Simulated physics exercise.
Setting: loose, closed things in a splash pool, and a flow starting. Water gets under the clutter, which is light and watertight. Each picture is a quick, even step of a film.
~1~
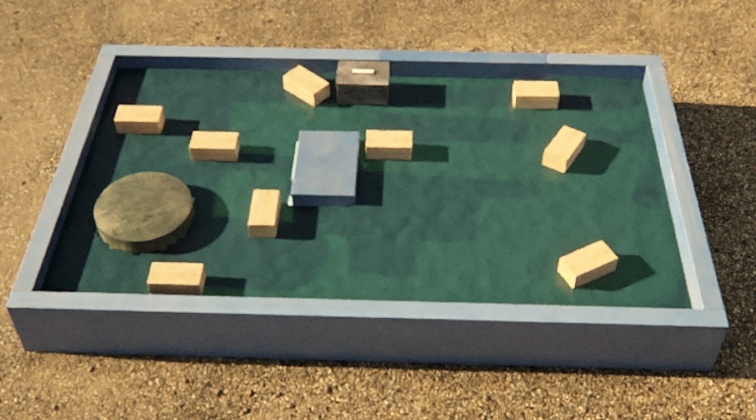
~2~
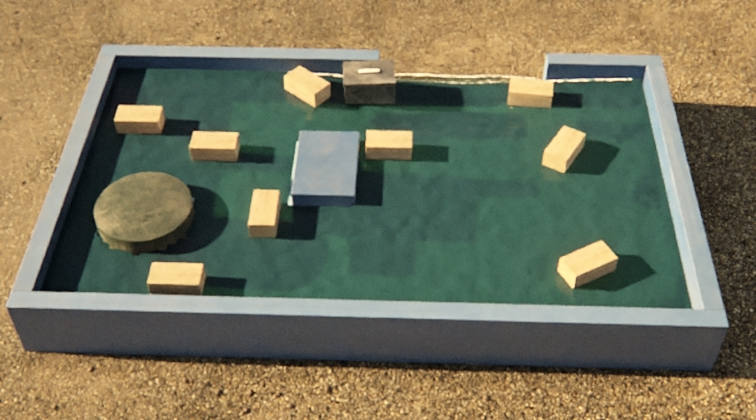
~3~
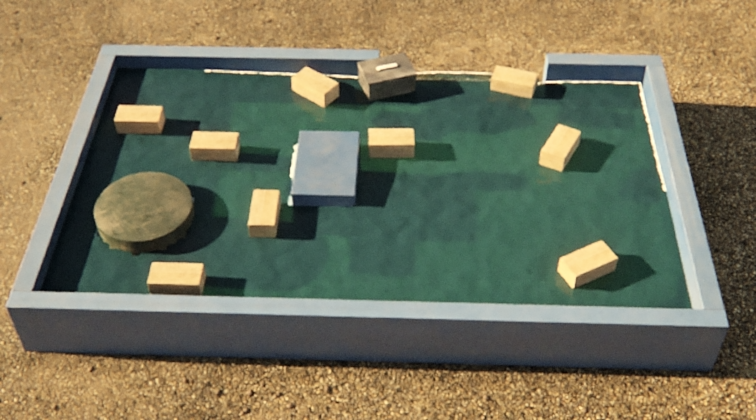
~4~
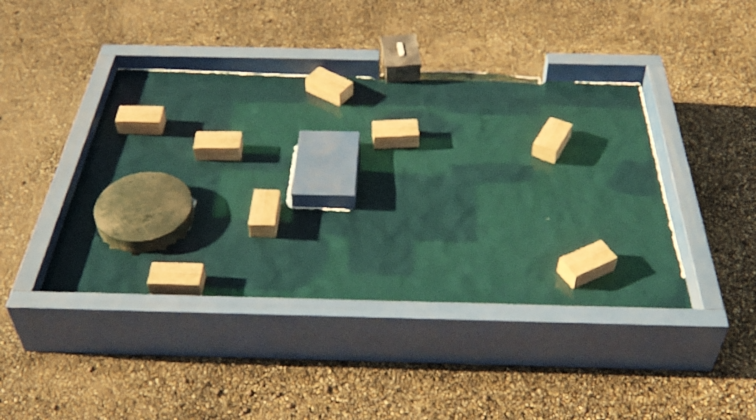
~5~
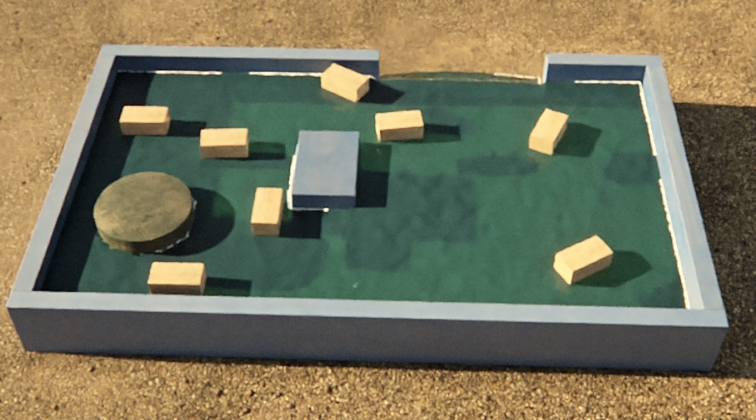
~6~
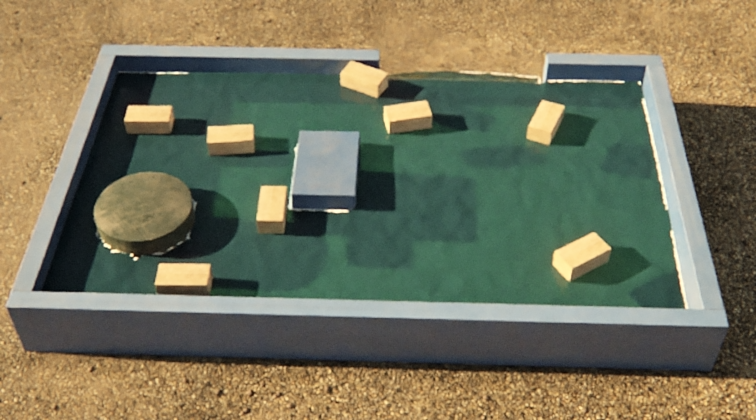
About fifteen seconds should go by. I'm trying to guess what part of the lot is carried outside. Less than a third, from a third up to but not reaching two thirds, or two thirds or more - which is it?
Middle band.
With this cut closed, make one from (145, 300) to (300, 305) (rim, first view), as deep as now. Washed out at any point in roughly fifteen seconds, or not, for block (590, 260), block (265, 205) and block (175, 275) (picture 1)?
In turn: Stays, out, gone.
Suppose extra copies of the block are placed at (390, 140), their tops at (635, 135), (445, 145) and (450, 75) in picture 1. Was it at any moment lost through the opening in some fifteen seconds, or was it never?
In that order: Yes, through, washed out.
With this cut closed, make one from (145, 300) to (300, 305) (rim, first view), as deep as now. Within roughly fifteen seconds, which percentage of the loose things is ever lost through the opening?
It works out to some 30 in a hundred.
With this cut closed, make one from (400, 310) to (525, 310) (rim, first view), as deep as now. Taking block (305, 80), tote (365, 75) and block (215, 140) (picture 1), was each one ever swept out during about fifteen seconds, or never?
First trapped, second trapped, third trapped.
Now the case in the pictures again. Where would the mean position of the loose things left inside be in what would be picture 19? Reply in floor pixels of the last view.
Roughly (320, 215).
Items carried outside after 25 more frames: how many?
My count is 6.
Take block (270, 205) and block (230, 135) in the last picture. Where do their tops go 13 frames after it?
About (299, 214) and (300, 104).
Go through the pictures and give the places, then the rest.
In the first frame, a block at (306, 80), afloat; a block at (389, 139) floats; 0 of 10 have shifted.
In the second frame, a block at (307, 80) floats; a block at (389, 139), afloat; 2 of 10 have shifted.
In the third frame, a block at (315, 80), afloat, close to its start; a block at (391, 137), afloat, close to its start; 4 of 10 have shifted.
In the fourth frame, a block at (329, 80) floats, close to its start; a block at (396, 128) floats, close to its start; 5 of 10 have shifted.
In the fifth frame, a block at (345, 77), afloat, close to its start; a block at (400, 120), afloat, close to its start; 7 of 10 have shifted.
In the sixth frame, a block at (364, 73) floats, a stride from its start; a block at (408, 111), afloat, a stride from its start; 9 of 10 have shifted.
A moment on, 3 of 10 are out; 7 afloat.
Next, 5 of 10 are out; 5 afloat.
Later, 6 of 10 are out; 4 afloat.
In the end, 6 of 10 are out; 4 afloat.
